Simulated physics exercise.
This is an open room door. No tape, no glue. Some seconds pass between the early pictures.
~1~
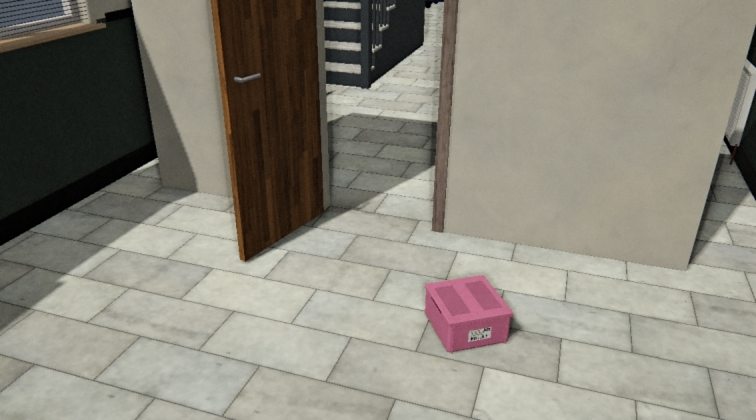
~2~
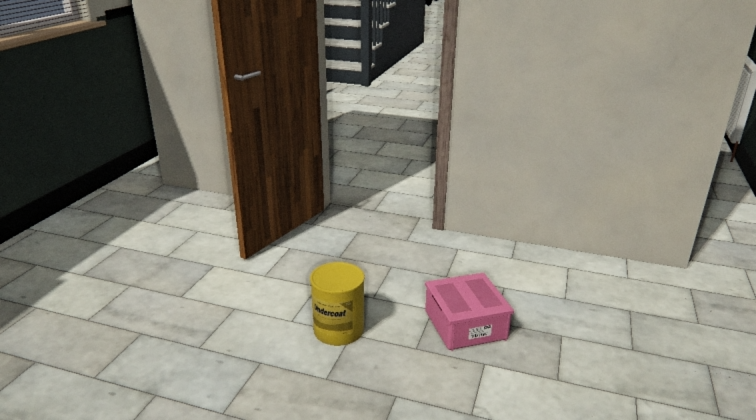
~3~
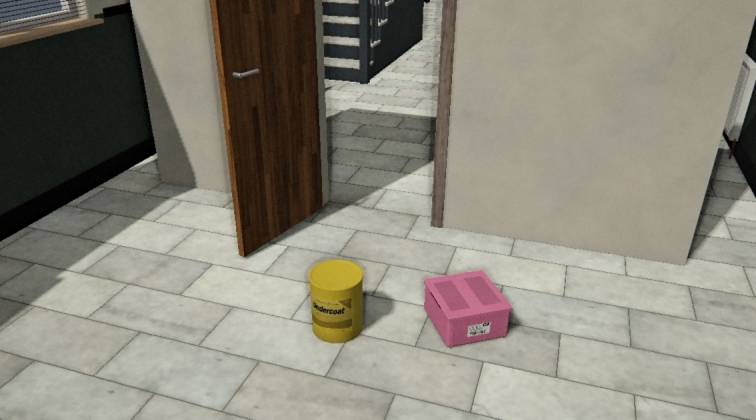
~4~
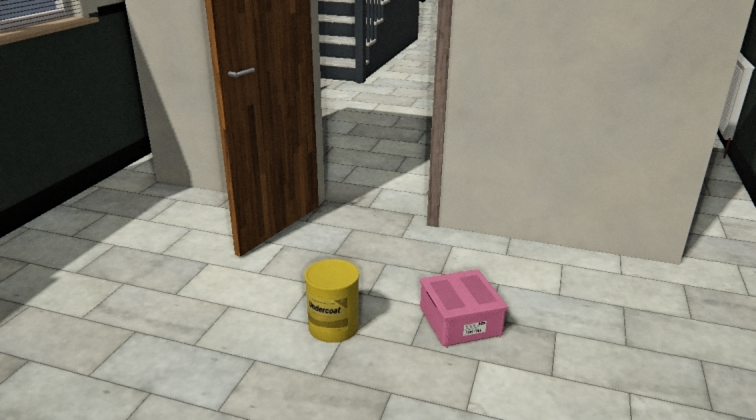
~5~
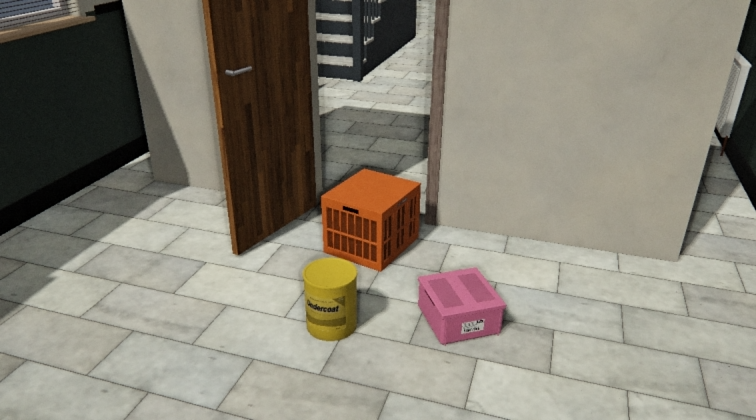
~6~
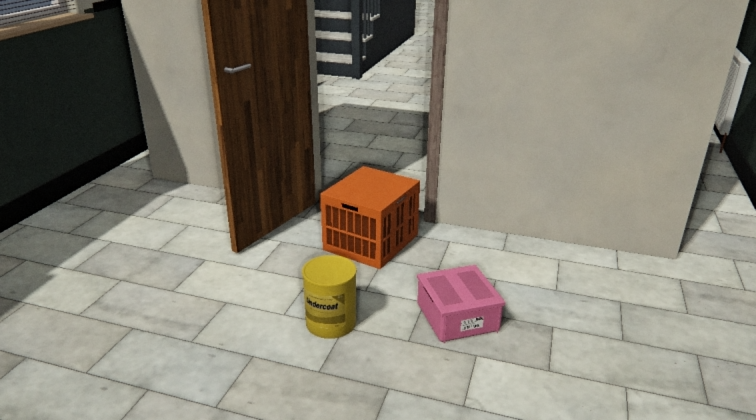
The clip shows an open door with a pink box on the tiled floor; a yellow bucket appears to its left, then an orange crate appears behind them near the doorway, while the door and objects stay essentially still.
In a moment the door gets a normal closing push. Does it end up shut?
It jams.
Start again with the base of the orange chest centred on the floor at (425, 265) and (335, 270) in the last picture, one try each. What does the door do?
First try: It reaches the frame; second try: It jams.
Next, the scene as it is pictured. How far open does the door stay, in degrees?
About 60°.
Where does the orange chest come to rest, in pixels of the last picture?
At about (377, 215).
Then, 0.50 s past the last view, open by 98°.
Then, 0.90 s past the last view, open by 84°.
Then, 1.20 s past the last view, open by 71°.
Then, 1.40 s past the last view, open by 63°.
Finally, open by 61°; all 3 still in place. Final places as the last picture's camera would see them, orange chest near (377, 215).
